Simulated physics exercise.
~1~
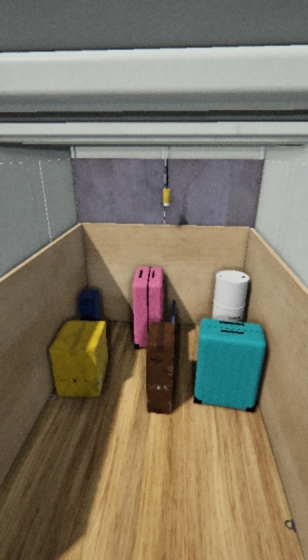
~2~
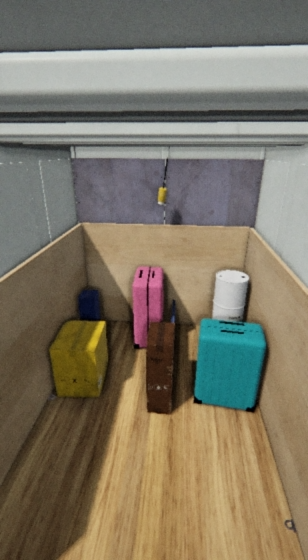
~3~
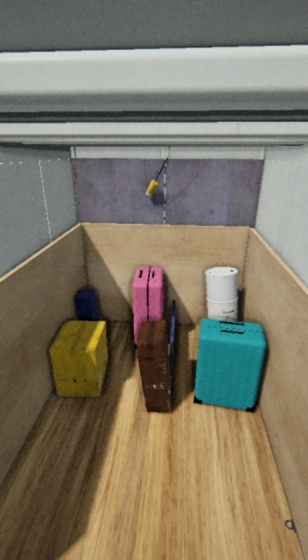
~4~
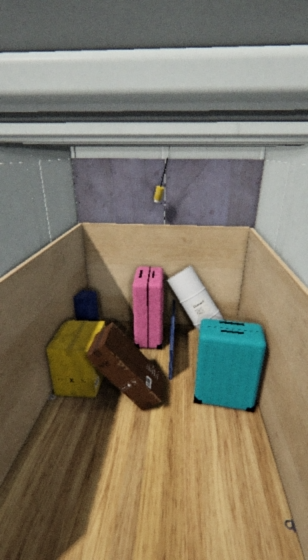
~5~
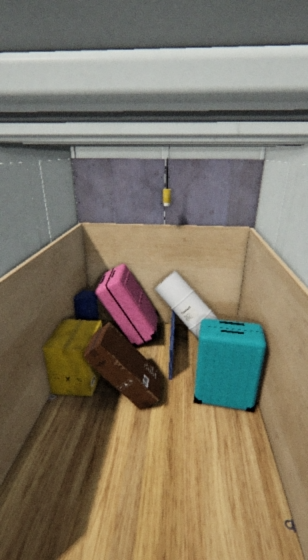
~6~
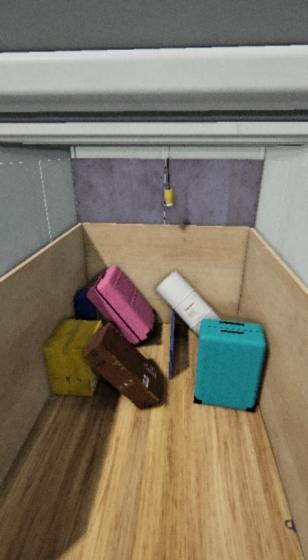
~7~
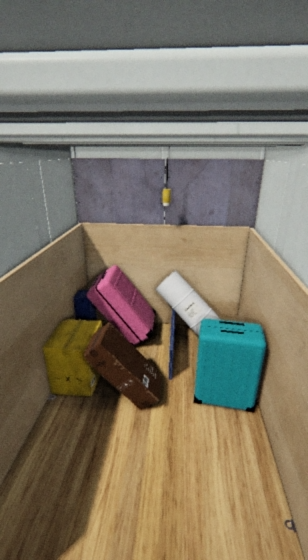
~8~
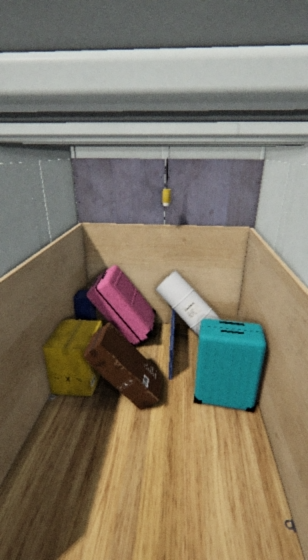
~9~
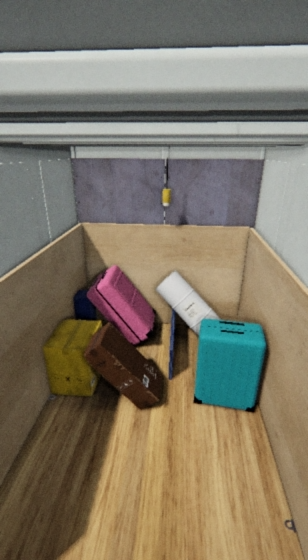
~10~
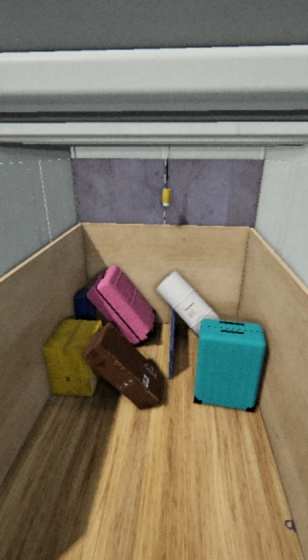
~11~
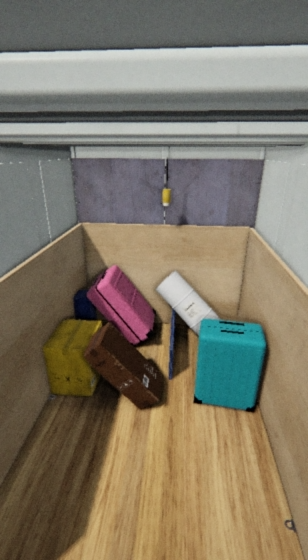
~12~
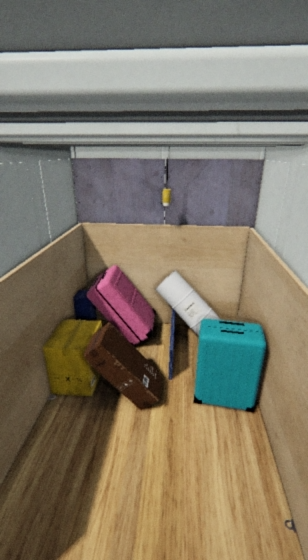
Brown case, white drum and pink case tipping left in a van's load bay and staying slanted, the turquoise case standing still.
